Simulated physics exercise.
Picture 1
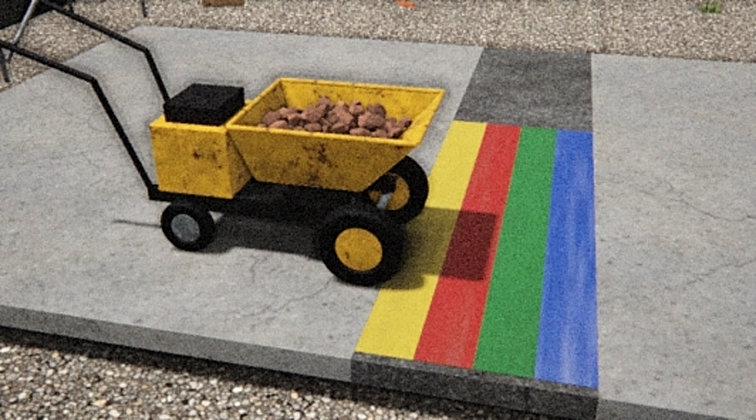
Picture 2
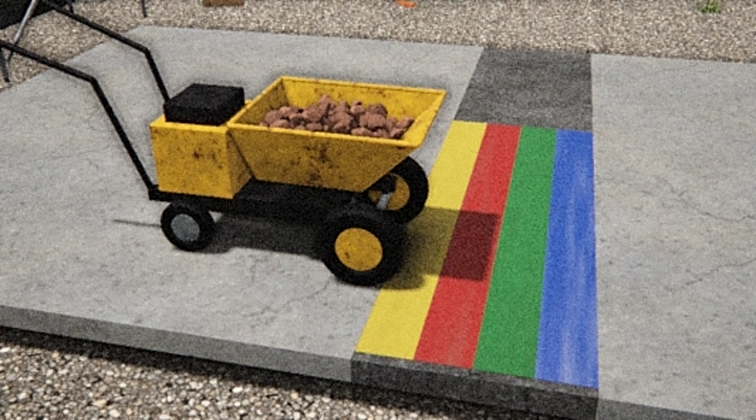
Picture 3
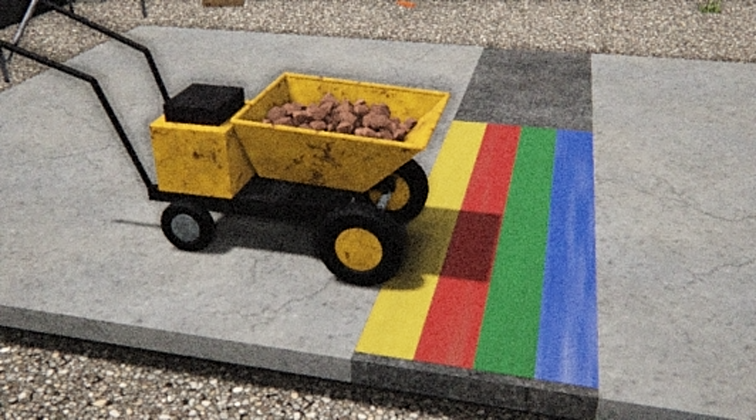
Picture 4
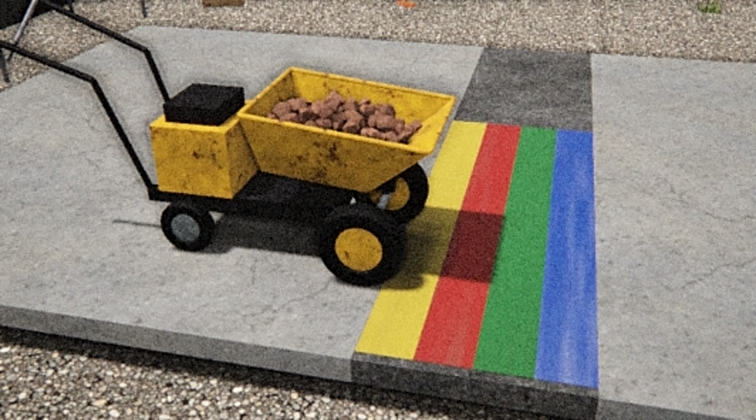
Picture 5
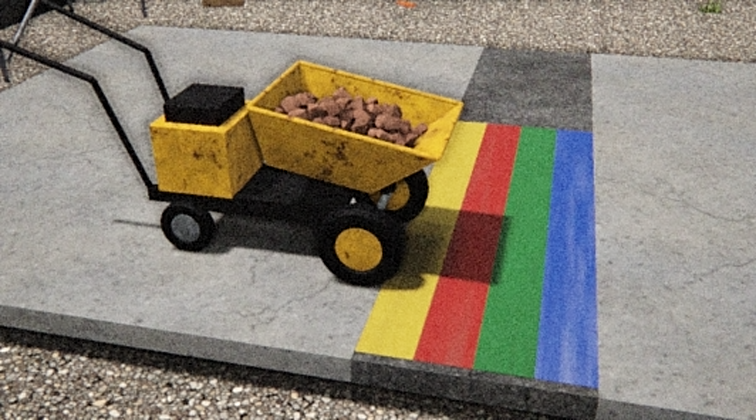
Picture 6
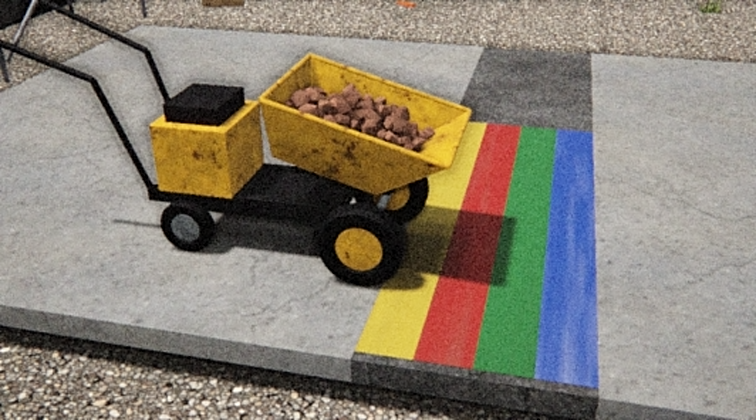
In this clip, a yellow powered barrow loaded with reddish-brown rubble stands beside yellow, red, green and blue bands on the ground; its skip starts level, then gradually tilts down toward the right, the rubble staying inside.
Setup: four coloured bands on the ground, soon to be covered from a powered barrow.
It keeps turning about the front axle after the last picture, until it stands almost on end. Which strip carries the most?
The green strip.
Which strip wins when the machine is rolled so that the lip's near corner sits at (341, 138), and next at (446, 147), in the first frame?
I would say the strip in red the first time, then that blue strip the next.
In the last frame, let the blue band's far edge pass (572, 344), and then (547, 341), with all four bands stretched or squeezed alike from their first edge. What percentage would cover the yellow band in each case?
0 % and 0 %, near enough.
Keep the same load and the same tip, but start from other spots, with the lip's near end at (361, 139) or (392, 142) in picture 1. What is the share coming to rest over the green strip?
Roughly 30 per cent first, then roughly 40 per cent.
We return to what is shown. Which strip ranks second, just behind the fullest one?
It's the strip in blue next.
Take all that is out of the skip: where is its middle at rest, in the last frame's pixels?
Somewhere around (544, 266) in the final view.
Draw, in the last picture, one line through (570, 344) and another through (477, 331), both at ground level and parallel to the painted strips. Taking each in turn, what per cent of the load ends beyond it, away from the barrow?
Estimate: 20 % and 70 %, respectively.
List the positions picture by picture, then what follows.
In the first frame, lip of the skip near (417, 145), level; top of the load near (325, 126), lumps of rubble; yellow strip near (398, 315); red strip near (453, 323); green strip near (510, 331); blue strip near (568, 339).
In the second frame, lip of the skip near (418, 146), level; top of the load near (326, 125).
In the third frame, lip of the skip near (423, 148), tipped barely; top of the load near (320, 129).
In the fourth frame, lip of the skip near (430, 153), tipped a little; top of the load near (317, 115).
In the fifth frame, lip of the skip near (439, 159), tipped a little; top of the load near (324, 111).
In the sixth frame, lip of the skip near (448, 167), tipped clearly; top of the load near (334, 108); yellow strip near (398, 315); red strip near (453, 323); green strip near (510, 331); blue strip near (568, 339).
Shortly afterwards, skip tipped steeply; the whole lot in the skip.
Next, skip tipped steeply; the bulk in the skip; a little over the green strip; only a few over the blue strip.
Some moments later, skip tipped right over; near a quarter in the skip; near a third over the green strip; near a quarter over the blue strip; a little off the paint.
In the end, skip tipped right over; near a quarter in the skip; none at all over the yellow strip; only a few over the red strip; near a third over the green strip; near a quarter over the blue strip; a little off the paint.
